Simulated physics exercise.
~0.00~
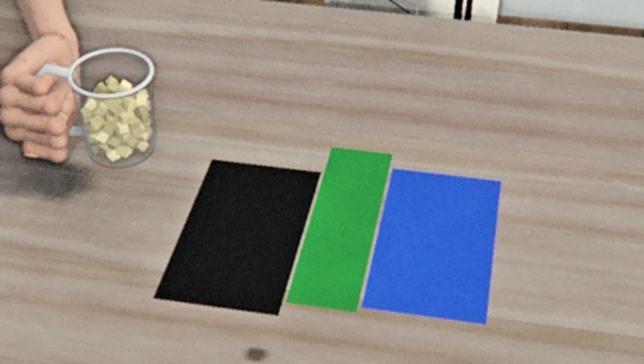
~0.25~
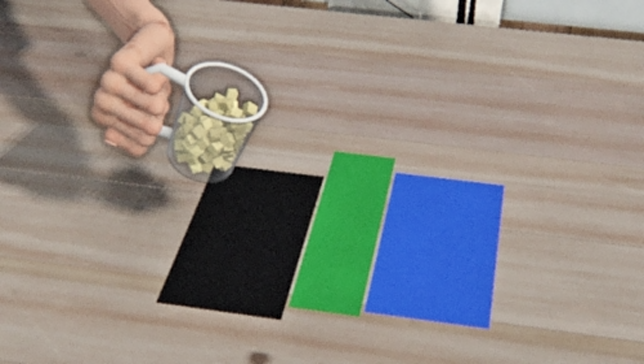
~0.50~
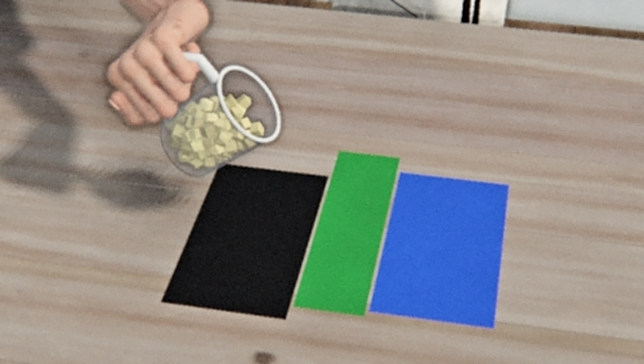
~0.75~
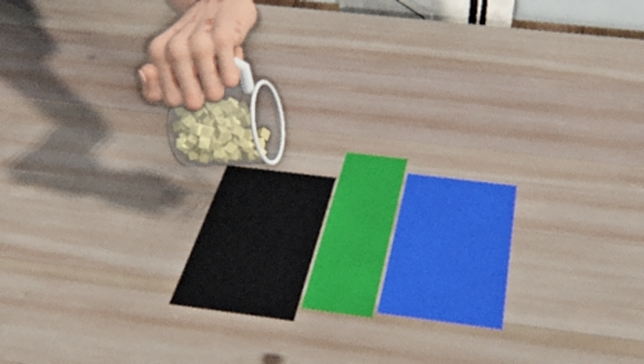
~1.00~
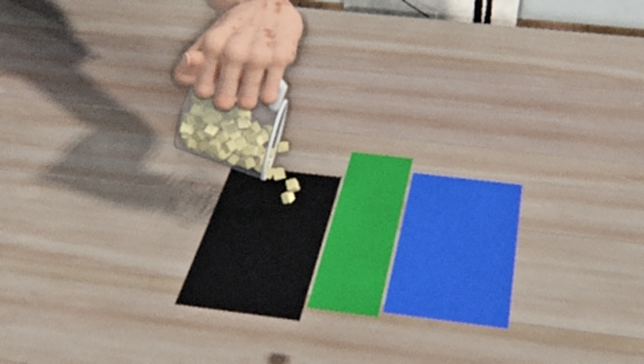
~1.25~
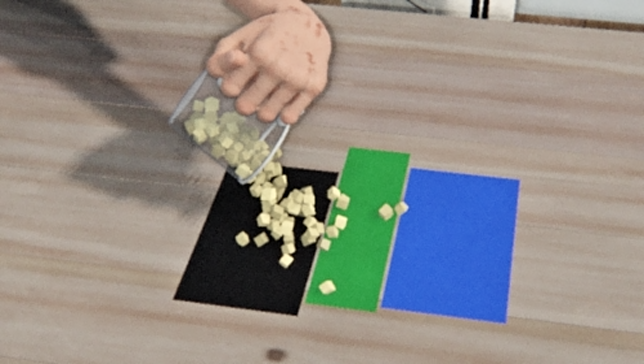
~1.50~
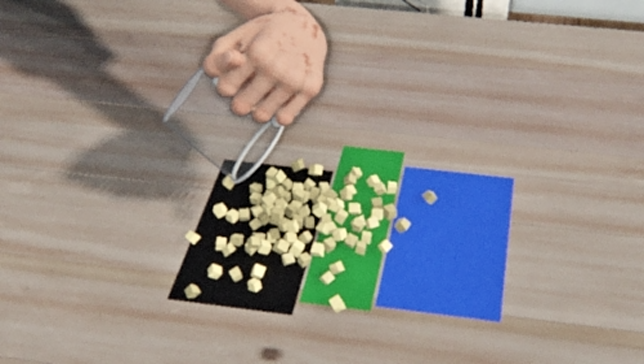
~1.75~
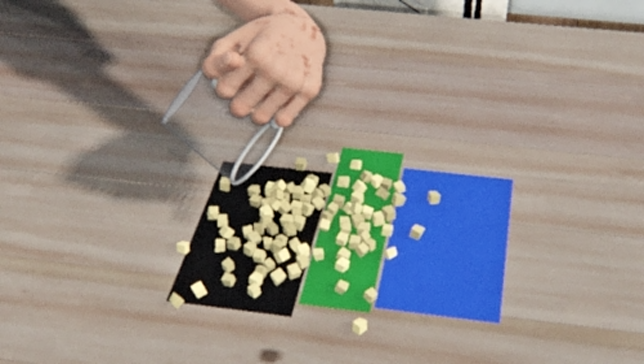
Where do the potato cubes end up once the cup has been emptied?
Most of the cubes end up on the black mat and the green mat, each holding a good share. Only a few land on the blue mat or on the bare table.
